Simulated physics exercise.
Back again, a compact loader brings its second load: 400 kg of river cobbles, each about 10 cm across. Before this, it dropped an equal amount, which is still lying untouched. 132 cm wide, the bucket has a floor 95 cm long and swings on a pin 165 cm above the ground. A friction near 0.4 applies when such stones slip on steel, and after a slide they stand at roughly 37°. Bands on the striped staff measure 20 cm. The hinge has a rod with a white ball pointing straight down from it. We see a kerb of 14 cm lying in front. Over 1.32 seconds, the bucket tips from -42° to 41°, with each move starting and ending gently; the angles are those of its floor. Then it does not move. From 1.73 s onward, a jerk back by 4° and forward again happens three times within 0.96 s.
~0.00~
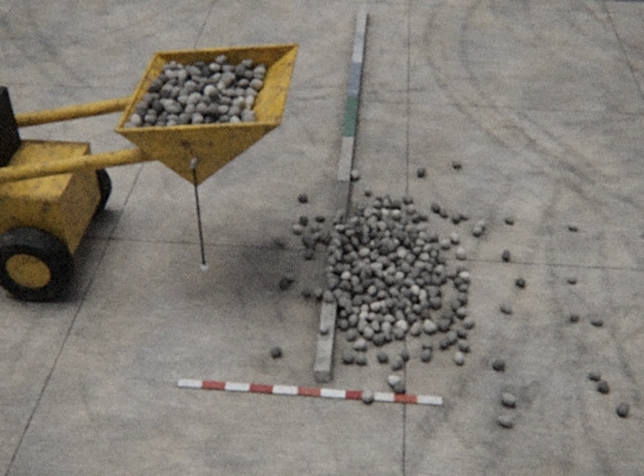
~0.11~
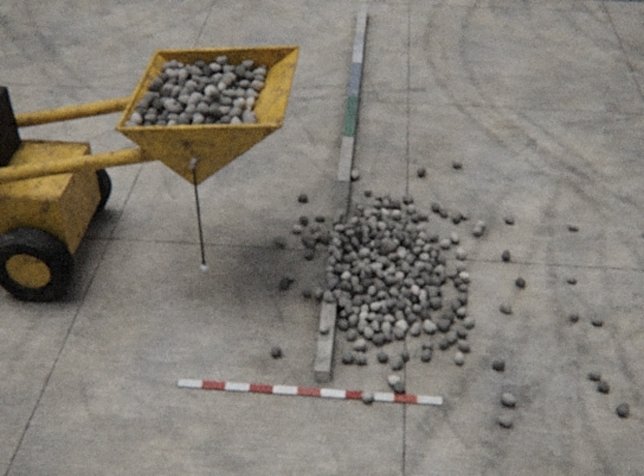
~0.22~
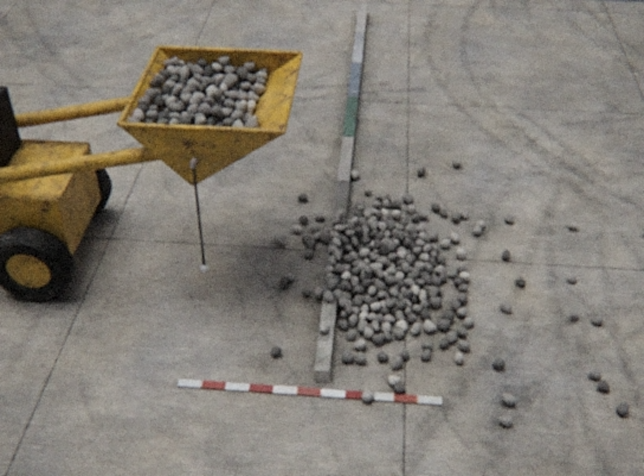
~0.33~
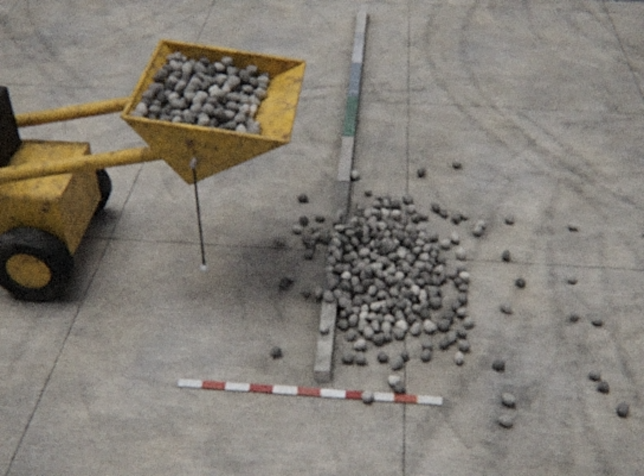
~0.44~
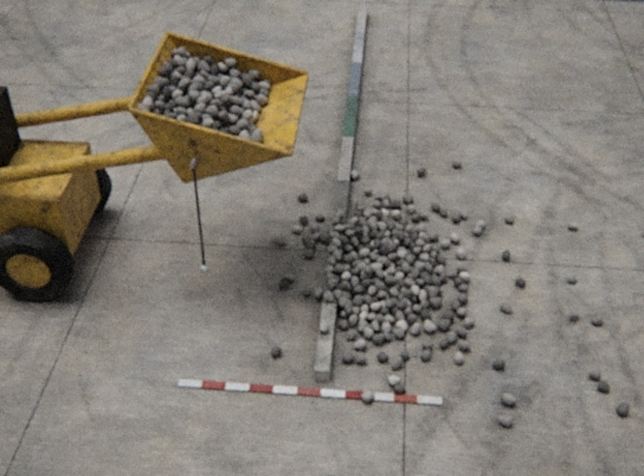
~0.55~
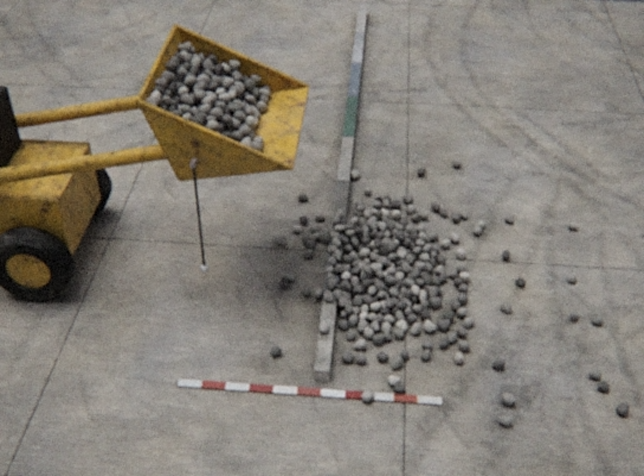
A yellow loader's bucket, filled with grey stones, tilts gradually clockwise, its rear edge rising and its front lip lowering, while the stones shift slightly inside and the scattered pile across the kerb on the right stays still.
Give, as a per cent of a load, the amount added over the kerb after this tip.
Close to 32 parts in a hundred.
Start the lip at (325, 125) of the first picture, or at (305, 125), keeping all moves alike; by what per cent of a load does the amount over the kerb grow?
I'd expect near 90 per cent first and near 65 per cent next.
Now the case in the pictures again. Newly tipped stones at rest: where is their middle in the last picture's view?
They end up centred around (318, 259).
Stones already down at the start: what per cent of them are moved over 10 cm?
Roughly 5 percent.
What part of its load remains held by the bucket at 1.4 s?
Around 55 per cent of the load is still inside.
After 1.0 s the floor is at 28°; in per cent of one load, 100 in the bucket, 9 on this side of the kerb, 91 over the kerb; the foremost stones are at (598, 312).
After 1.4 s the floor is at 41°; in per cent of one load, 55 in the bucket, 54 on this side of the kerb, 91 over the kerb; the foremost stones are at (598, 312).
After 3.1 s the floor is at 41°; in per cent of one load, 0 in the bucket, 77 on this side of the kerb, 123 over the kerb; the foremost stones are at (598, 312).
After 6.0 s the floor is at 41°; in per cent of one load, 0 in the bucket, 77 on this side of the kerb, 123 over the kerb; the foremost stones are at (598, 312). Net gain over the kerb, 32.
